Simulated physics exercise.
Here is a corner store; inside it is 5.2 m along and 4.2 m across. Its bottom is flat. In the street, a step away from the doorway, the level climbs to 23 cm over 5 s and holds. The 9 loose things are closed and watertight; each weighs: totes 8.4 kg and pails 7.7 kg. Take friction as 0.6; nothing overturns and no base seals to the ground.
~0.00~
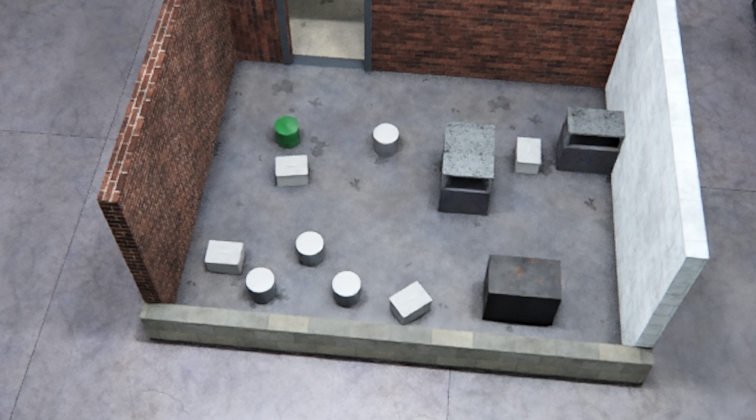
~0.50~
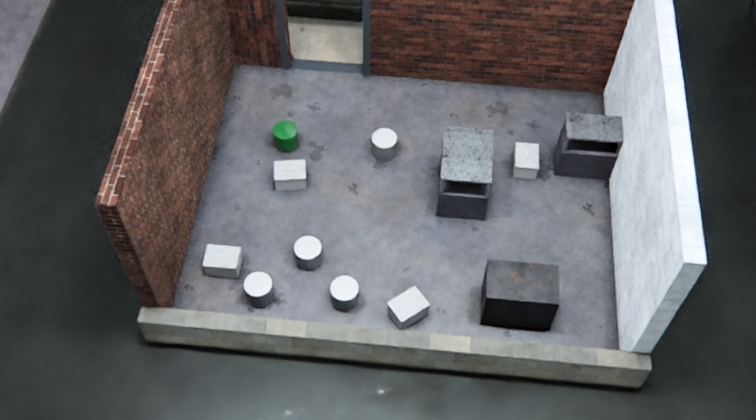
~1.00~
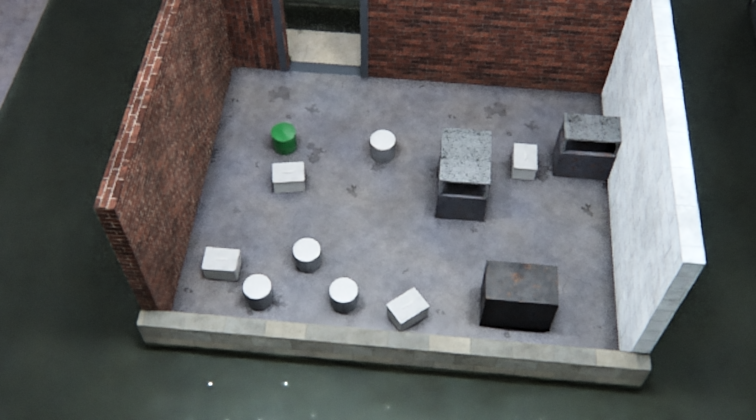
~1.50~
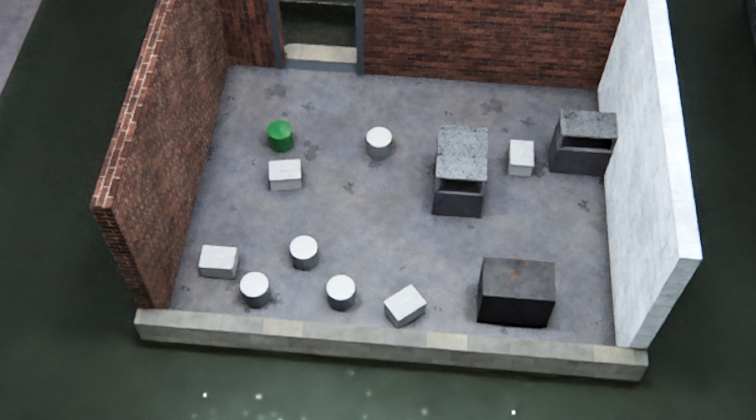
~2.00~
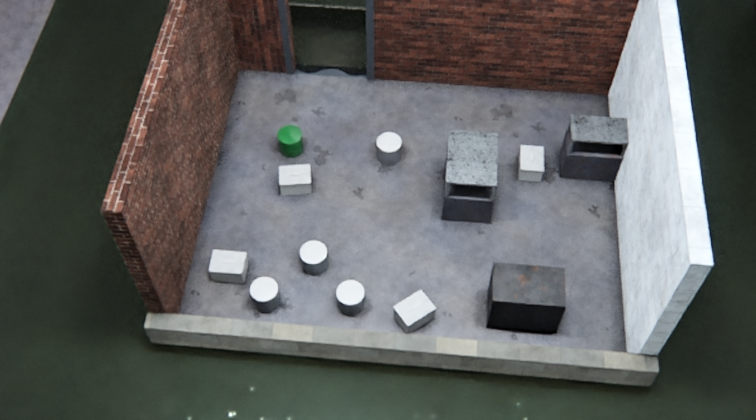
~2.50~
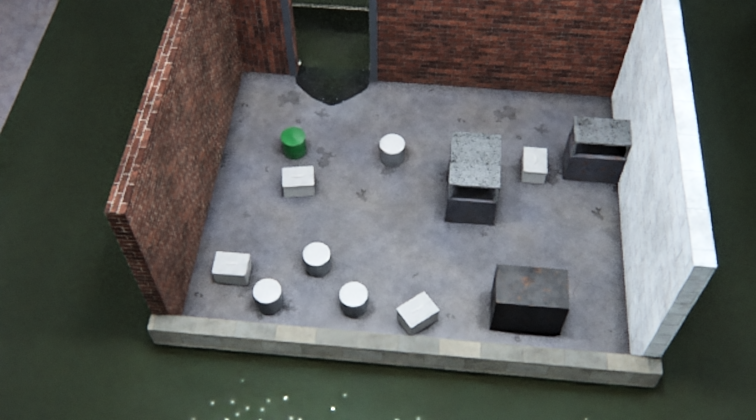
Corner store seen from above, dark water spreading around the outside walls and just entering through the doorway, pails and totes unmoved.
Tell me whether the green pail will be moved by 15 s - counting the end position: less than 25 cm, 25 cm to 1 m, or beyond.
The green pail travels far.
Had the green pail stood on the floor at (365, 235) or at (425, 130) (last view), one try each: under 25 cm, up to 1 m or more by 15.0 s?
In that order: It ends far away; it barely shifts.
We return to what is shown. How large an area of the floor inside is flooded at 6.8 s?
Roughly 13 m2.
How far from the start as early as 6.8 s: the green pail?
About 50 cm.
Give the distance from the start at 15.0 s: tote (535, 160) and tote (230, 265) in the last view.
In that order: 100 cm, 300 cm.
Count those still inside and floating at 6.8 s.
At that moment 0.
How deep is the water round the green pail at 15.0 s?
Roughly 13 cm.
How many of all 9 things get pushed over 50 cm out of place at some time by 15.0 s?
That makes 8.
After 3.5 s the green pail is near (293, 136), 0.0 m from its start, aground; 0 afloat.
After 6.8 s the green pail is near (268, 163), 0.5 m from its start, aground; 0 afloat.
After 11.0 s the green pail is near (254, 220), 1.4 m from its start, afloat; 6 afloat.
After 15.0 s the green pail is near (399, 298), 2.8 m from its start, afloat; 8 afloat.
